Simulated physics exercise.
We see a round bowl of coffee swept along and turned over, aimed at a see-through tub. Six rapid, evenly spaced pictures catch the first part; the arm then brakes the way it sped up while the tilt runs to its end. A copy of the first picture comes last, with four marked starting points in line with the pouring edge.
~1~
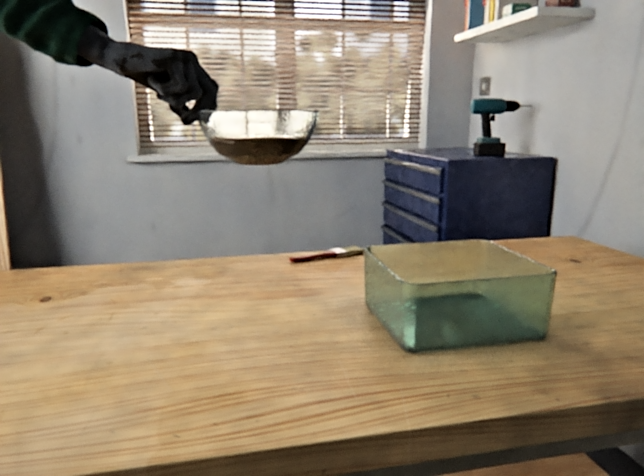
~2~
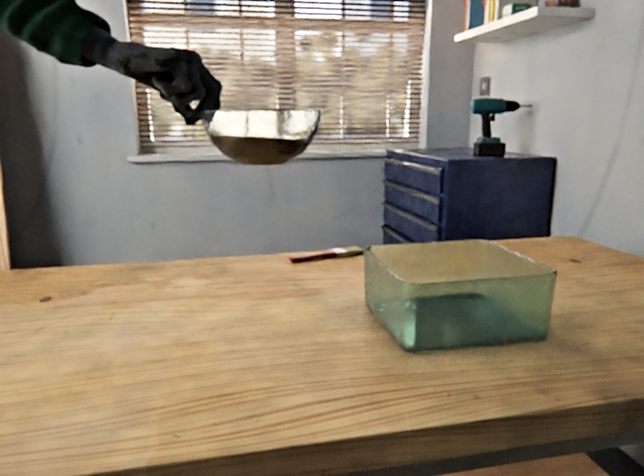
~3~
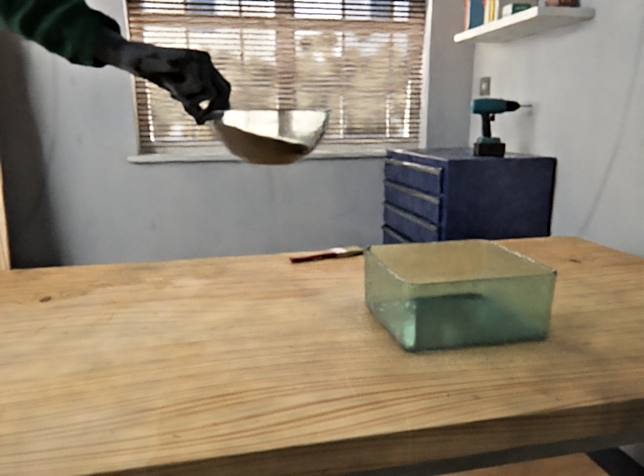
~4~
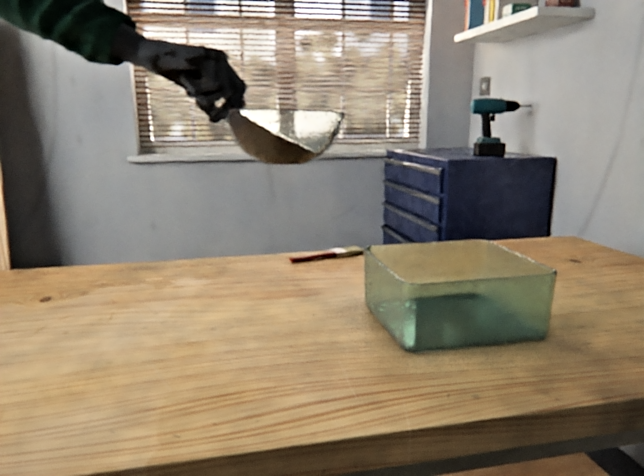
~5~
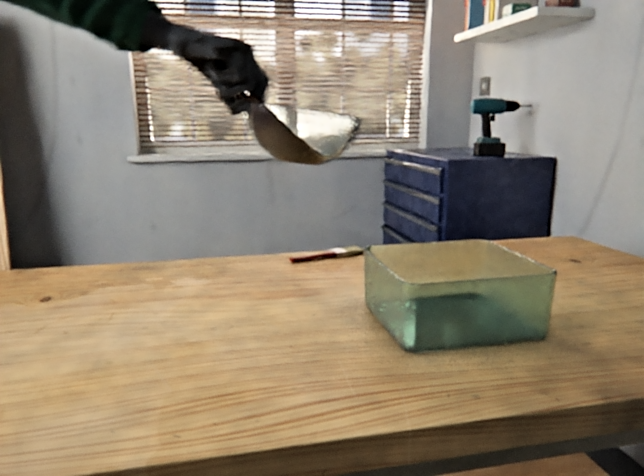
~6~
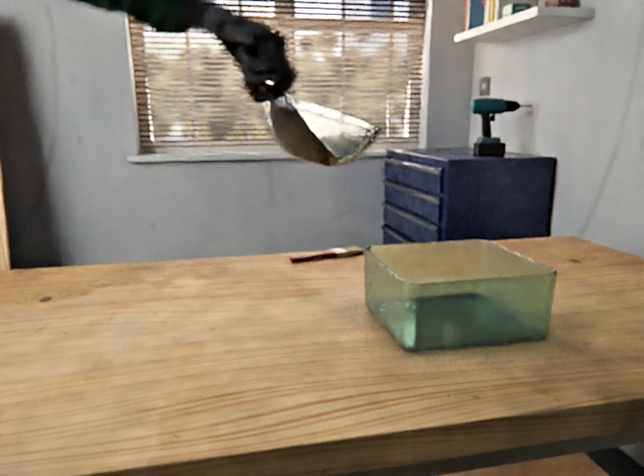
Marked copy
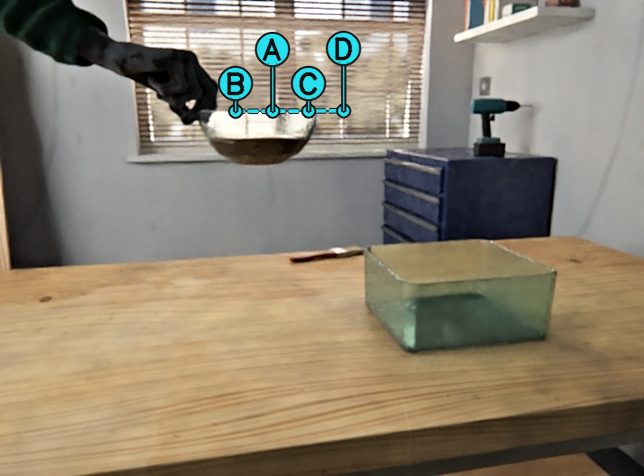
A glass bowl holding brown liquid, gripped by a dark-gloved hand in a green sleeve, moves slowly right above a wooden table, roughly level at first. It then tilts progressively, its right side dipping, while still above and to the left of a clear greenish tub that stays still.
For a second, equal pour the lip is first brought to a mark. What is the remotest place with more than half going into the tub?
That is place A.
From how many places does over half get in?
Three of the four.
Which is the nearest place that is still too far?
That would be B.
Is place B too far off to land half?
Yes.
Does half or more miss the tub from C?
No, not at all.
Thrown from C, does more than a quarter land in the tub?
Yes, it does.
On the marked copy, A at (272, 111); B at (235, 111); C at (308, 111); D at (343, 110).
Choosing A, about 66 % lands in the tub, 26 % falls short and 8 % goes beside or beyond.
Choosing B, about 32 % lands in the tub, 65 % falls short and 3 % goes beside or beyond.
Choosing C, about 76 % lands in the tub, 17 % falls short and 7 % goes beside or beyond.
Choosing D, about 80 % lands in the tub, 11 % falls short and 10 % goes beside or beyond.
